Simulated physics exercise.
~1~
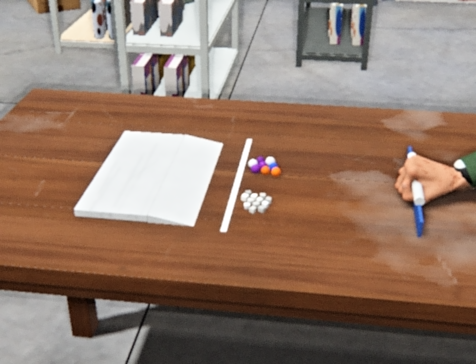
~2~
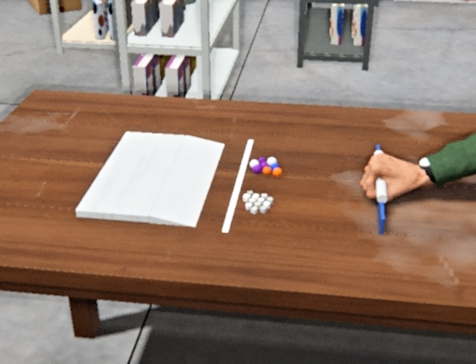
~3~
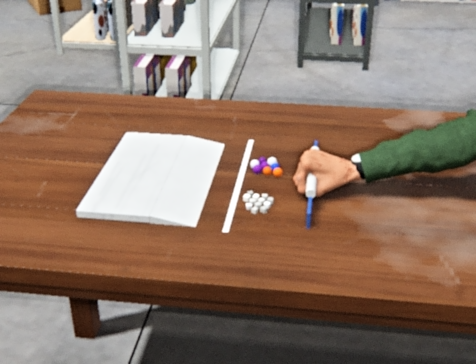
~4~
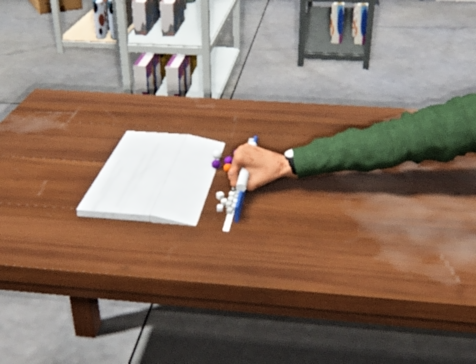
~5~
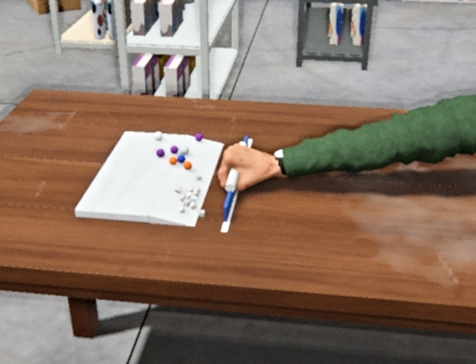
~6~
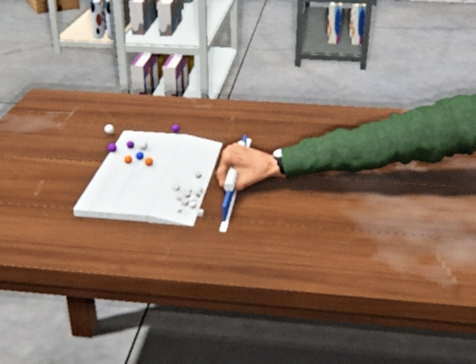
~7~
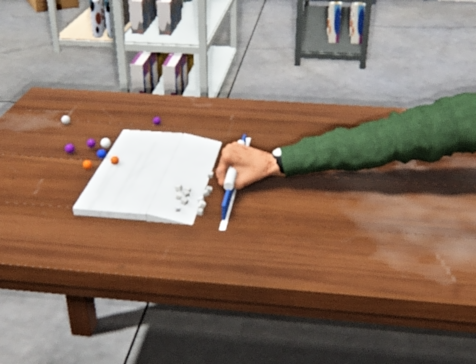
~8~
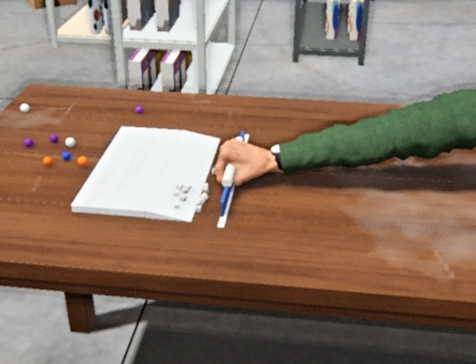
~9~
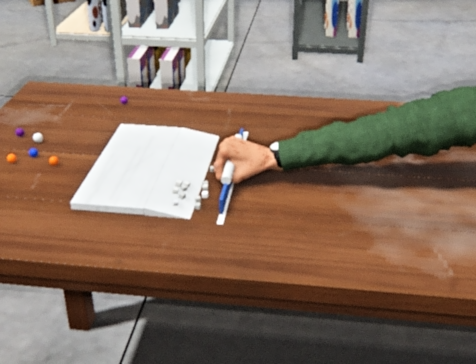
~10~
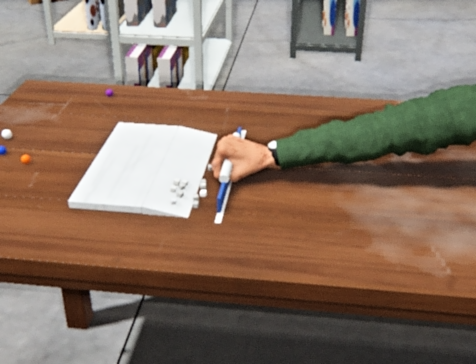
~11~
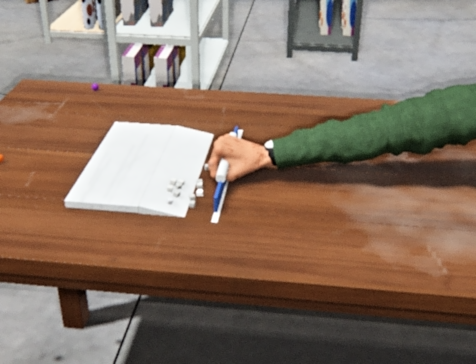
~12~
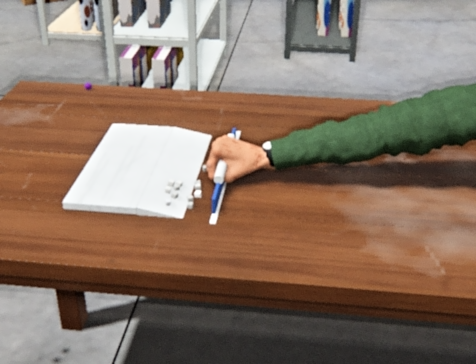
A hand in a green sleeve holds a blue and white scraper at the right of a brown wooden table, seen from above in a slightly swaying view with shelves behind. A white strip lies mid-table beside a low white slab, with a cluster of purple, orange, blue and white balls behind a heap of small white pieces. The hand slides the scraper left, pushes both groups toward the slab and stops at the strip. The coloured balls roll across the slab and onto the table beyond, most leaving view at the left. The white pieces stay bunched at the slab's near right edge, while one purple ball remains near the table's far edge.
